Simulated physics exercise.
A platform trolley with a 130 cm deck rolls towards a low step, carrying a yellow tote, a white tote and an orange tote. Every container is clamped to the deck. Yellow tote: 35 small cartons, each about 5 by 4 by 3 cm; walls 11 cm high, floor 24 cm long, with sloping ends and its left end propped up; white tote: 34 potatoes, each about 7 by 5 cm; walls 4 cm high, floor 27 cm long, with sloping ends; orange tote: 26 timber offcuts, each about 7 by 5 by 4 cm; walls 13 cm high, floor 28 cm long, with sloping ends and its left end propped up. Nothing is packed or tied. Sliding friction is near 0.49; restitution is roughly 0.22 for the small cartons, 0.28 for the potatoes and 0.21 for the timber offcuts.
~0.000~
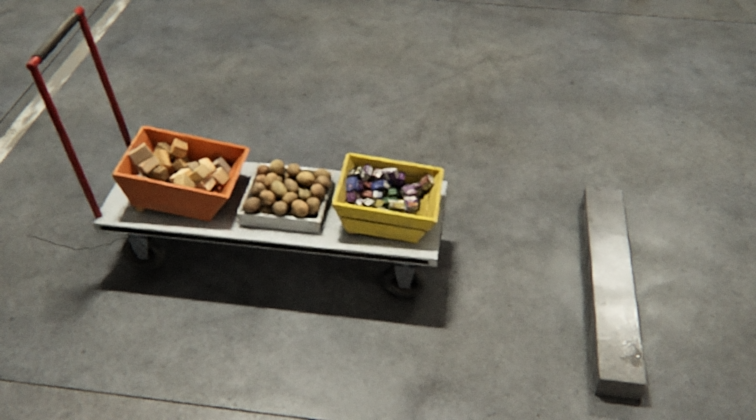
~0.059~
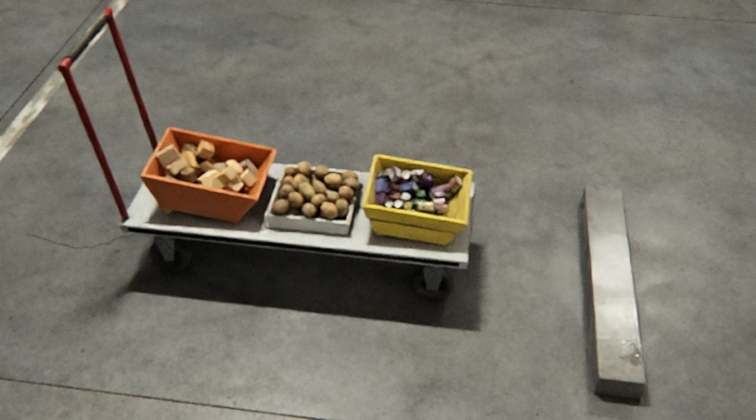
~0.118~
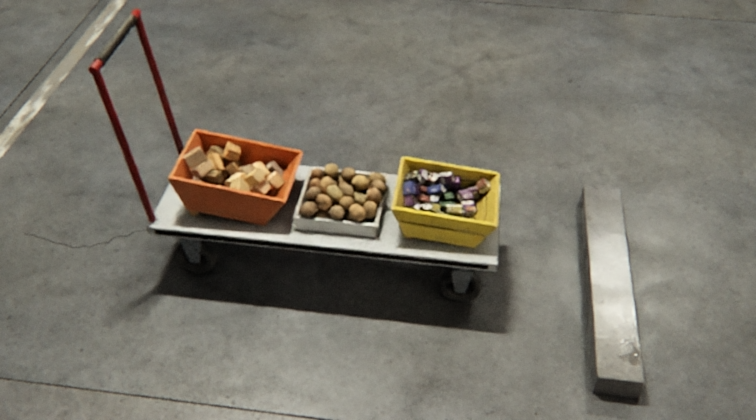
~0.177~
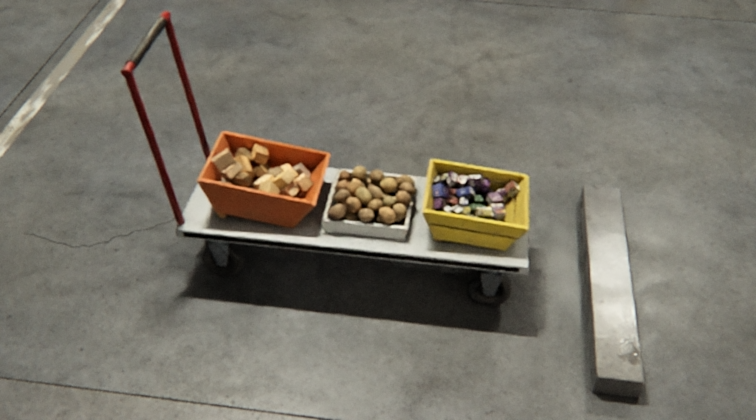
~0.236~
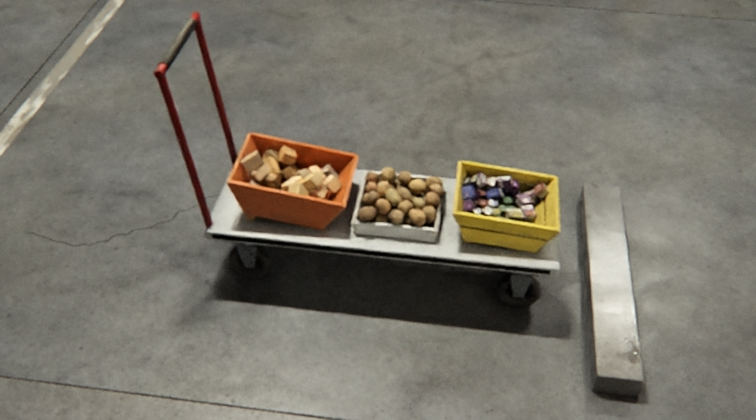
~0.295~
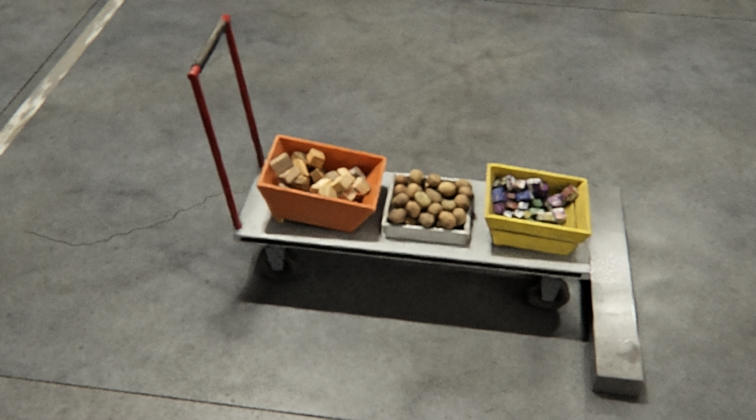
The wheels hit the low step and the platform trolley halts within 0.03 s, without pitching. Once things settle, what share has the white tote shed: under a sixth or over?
The white tote loses more than one in six of its potatoes.
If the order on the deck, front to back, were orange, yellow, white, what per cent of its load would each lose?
Then yellow tote 10, white tote 40, orange tote 0 per cent.
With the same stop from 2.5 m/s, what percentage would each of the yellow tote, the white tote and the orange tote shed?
In that case yellow tote 20, white tote 40, orange tote 0 per cent.
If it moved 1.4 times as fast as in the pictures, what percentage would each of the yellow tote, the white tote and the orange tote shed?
In that case yellow tote 20, white tote 40, orange tote 20 per cent.
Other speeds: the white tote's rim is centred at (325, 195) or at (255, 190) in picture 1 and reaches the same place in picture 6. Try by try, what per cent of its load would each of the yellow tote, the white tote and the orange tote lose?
Yellow tote 0 then 10, white tote 30 then 40, orange tote 0 then 0 per cent.
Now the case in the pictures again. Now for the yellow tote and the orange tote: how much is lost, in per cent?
Yellow tote 0, orange tote 0 per cent.
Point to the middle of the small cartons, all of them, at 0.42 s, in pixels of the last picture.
Near (566, 208).
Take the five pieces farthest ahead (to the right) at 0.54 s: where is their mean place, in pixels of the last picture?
Around (593, 199).
After 0.32 s, the wheels strike.
After 0.42 s, yellow tote 35 in, 0 out, white tote 29 in, 5 out and orange tote 26 in, 0 out.
After 0.54 s, yellow tote 35 in, 0 out, white tote 23 in, 11 out and orange tote 26 in, 0 out.
After 0.77 s, yellow tote 35 in, 0 out, white tote 22 in, 12 out and orange tote 26 in, 0 out.
When it is over (at 1.28 s), yellow tote 35 in, 0 out, white tote 22 in, 12 out and orange tote 26 in, 0 out. Asked share, 12 of 34, 35 per cent.
